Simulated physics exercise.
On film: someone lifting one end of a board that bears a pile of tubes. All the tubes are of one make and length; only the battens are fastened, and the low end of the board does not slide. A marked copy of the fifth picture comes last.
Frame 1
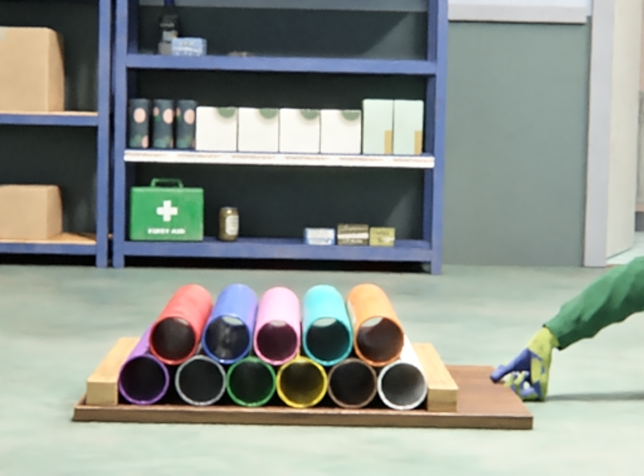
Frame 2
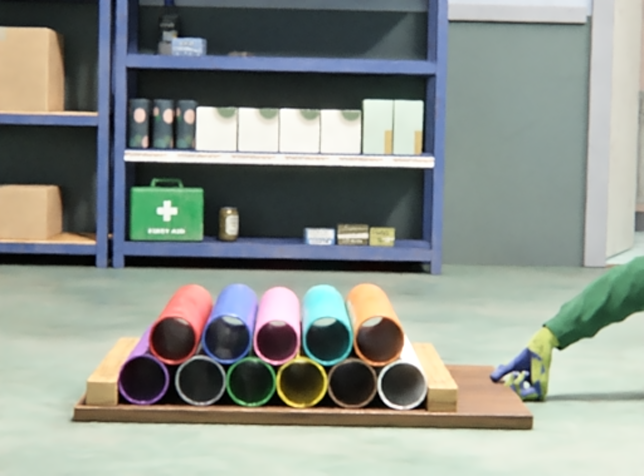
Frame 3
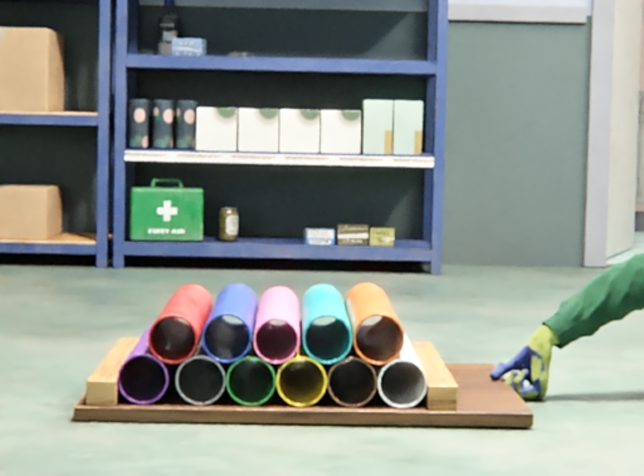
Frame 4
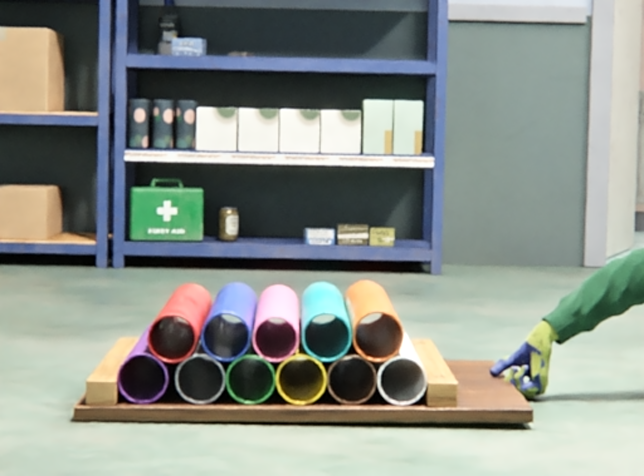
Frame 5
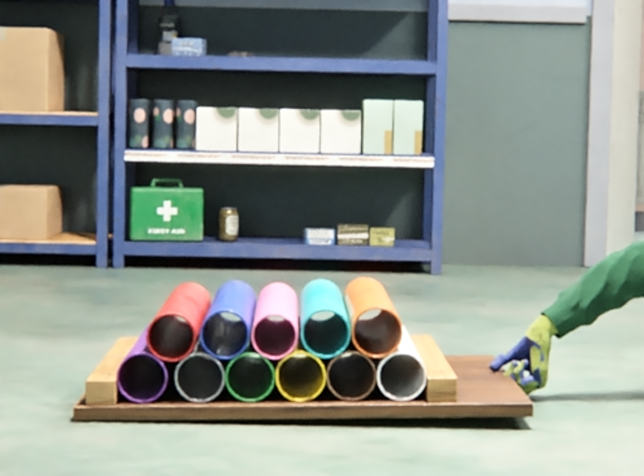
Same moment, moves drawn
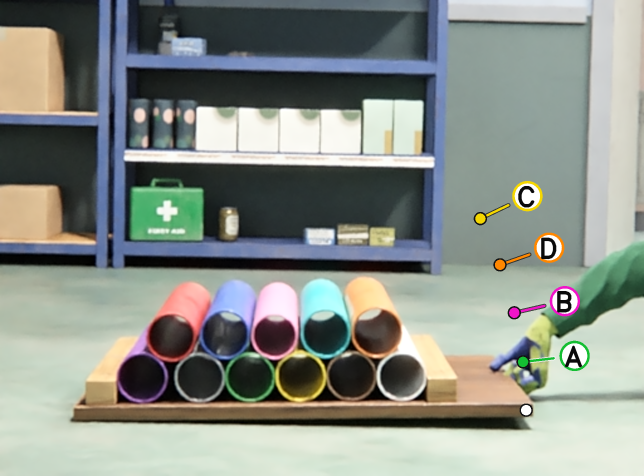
The clip shows a green-sleeved arm with a gloved hand gripping the right end of a brown board and raising it slightly, while the colourful tubes stacked in two rows between wooden battens stay in their arrangement.
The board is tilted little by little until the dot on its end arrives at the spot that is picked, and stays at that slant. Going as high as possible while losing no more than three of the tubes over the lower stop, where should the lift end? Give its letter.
Stop at C.
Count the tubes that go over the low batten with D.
The count is none.
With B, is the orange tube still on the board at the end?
Yes.
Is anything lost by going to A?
At A: No.
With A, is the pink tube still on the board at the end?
The pink tube: Yes.
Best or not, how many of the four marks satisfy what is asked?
Four of them.
On the marked copy, A at (523, 362); B at (514, 313); C at (481, 218); D at (500, 265); the white dot at (526, 410).
With C. Early on, board at 16°.
Further on, board at 27°.
At the end, board at 27°, none over the low batten.
As for the rest, A none over the low batten; B none over the low batten; D none over the low batten.
